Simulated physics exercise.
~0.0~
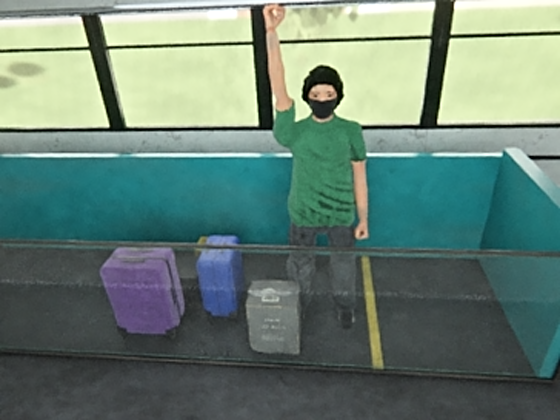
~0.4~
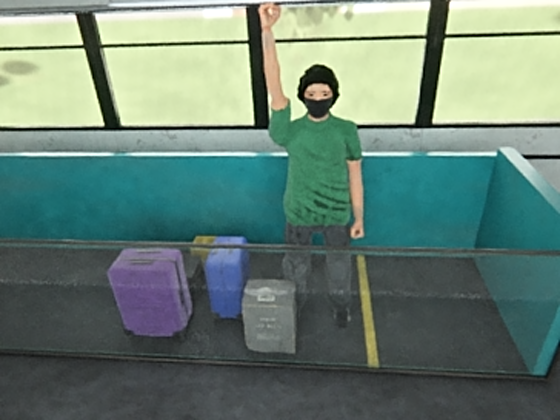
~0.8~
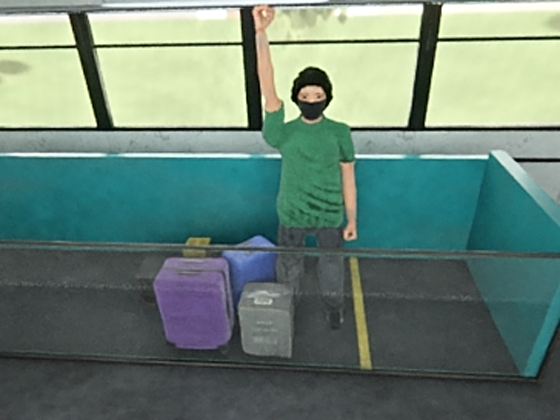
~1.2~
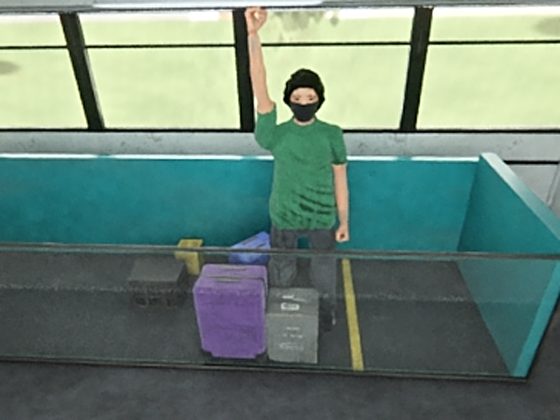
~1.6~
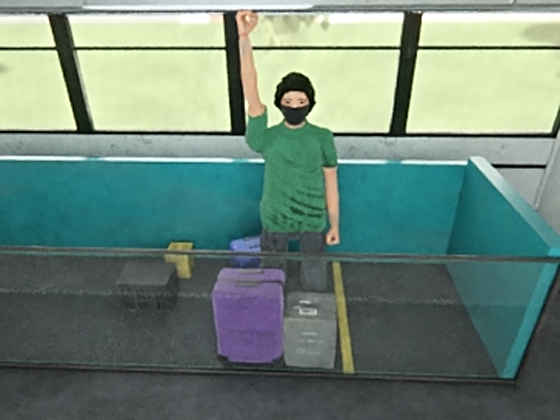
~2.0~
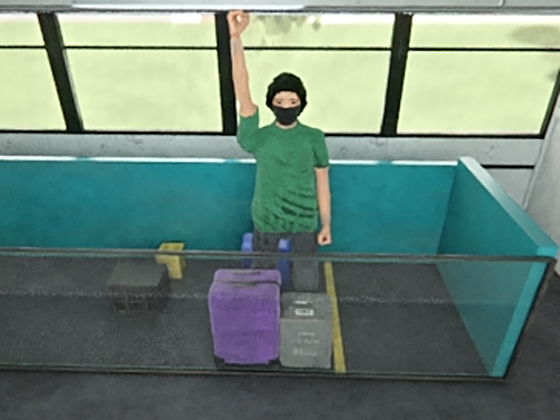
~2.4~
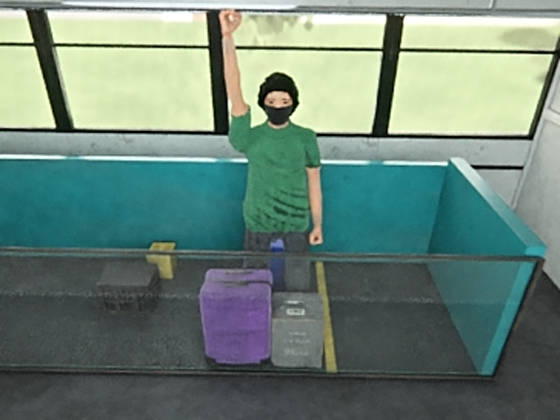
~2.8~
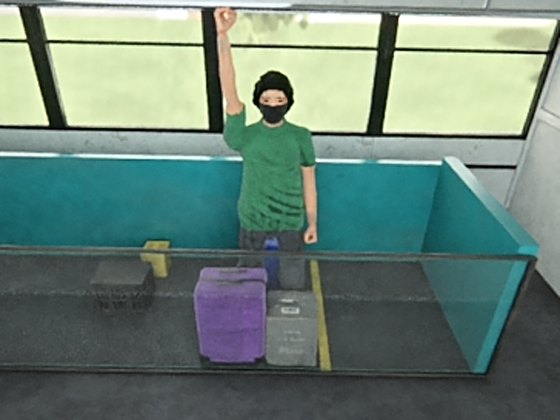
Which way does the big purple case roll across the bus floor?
The big purple case rolls to the right, towards the yellow line.
On a bus, purple and blue cases roll right and stop short of a yellow line.
